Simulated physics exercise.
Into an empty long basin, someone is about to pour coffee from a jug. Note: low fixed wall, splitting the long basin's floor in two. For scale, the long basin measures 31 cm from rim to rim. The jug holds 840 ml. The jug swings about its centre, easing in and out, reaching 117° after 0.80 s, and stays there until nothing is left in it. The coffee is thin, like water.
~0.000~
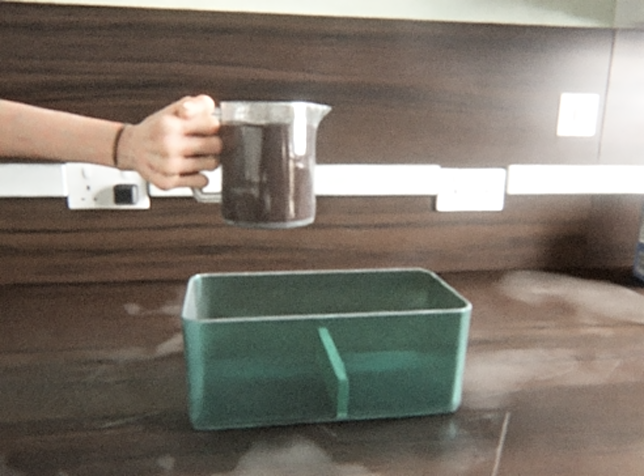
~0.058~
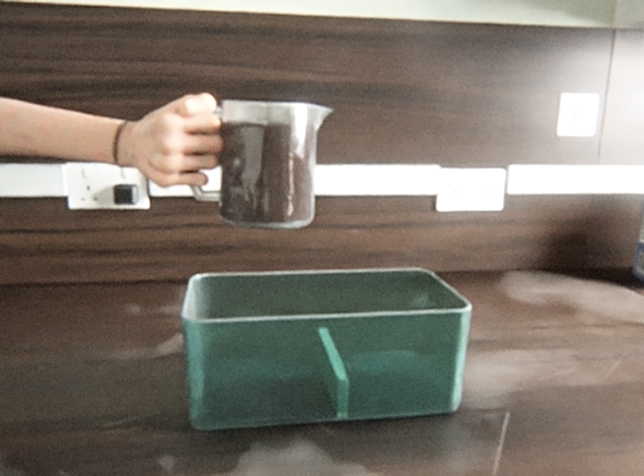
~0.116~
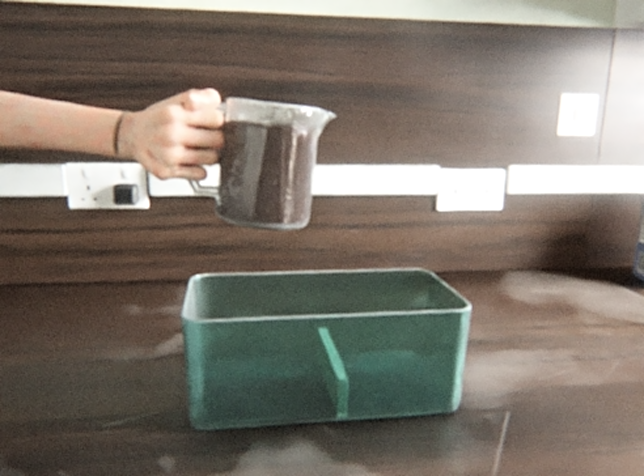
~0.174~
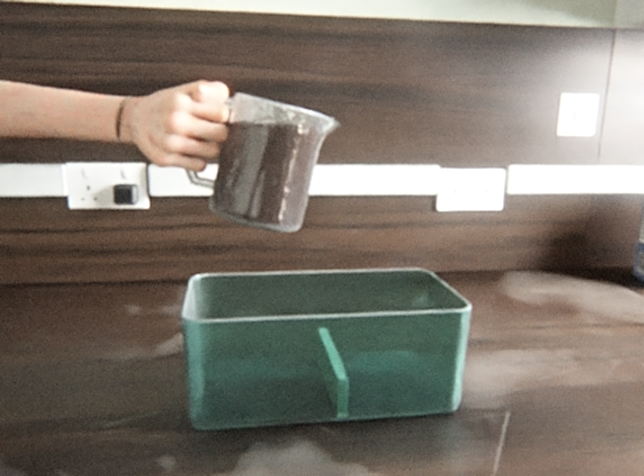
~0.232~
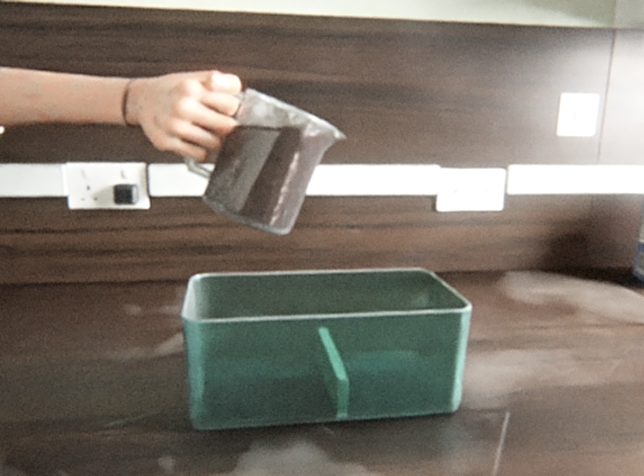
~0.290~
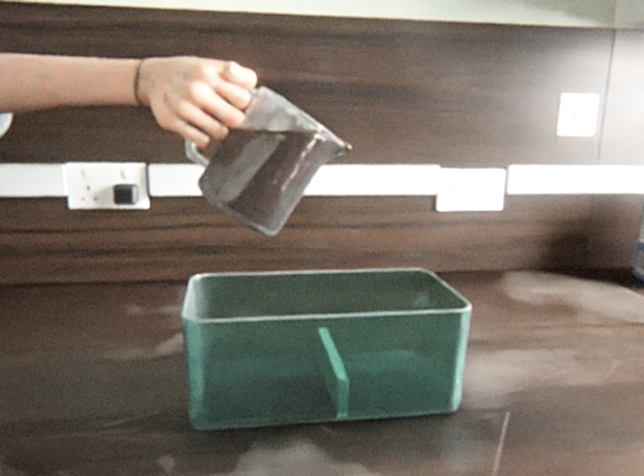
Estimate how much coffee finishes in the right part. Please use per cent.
I would say 87 per cent.
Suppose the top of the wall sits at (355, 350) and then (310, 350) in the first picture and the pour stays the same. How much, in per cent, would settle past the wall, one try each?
The first try gives 75 percent and the second 90 percent.
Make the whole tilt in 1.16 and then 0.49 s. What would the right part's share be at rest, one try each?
In order, 90 and 85 per cent.
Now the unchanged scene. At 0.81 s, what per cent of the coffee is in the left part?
I'd put it near 3 percent.
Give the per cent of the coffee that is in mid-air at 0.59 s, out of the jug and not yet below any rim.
Roughly 24 %.
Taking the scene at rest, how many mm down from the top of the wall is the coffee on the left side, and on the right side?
The left comes to roughly 44 mm and the right to roughly 12 mm.
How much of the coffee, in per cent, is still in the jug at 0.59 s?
Close to 58 in a hundred.
By 0.59 s the tilt is 99° and 58 per cent is still to pour, 0 is left of the wall and 17 right of it.
By 0.81 s the tilt is 117° and 11 per cent is still to pour, 3 is left of the wall and 73 right of it.
By 1.05 s the tilt is 117° and 0 per cent is still to pour, 9 is left of the wall and 87 right of it.
By 1.30 s the tilt is 117° and 0 per cent is still to pour, 10 is left of the wall and 87 right of it.
At rest 11 per cent lies left of the wall, 87 right of it and 3 outside.
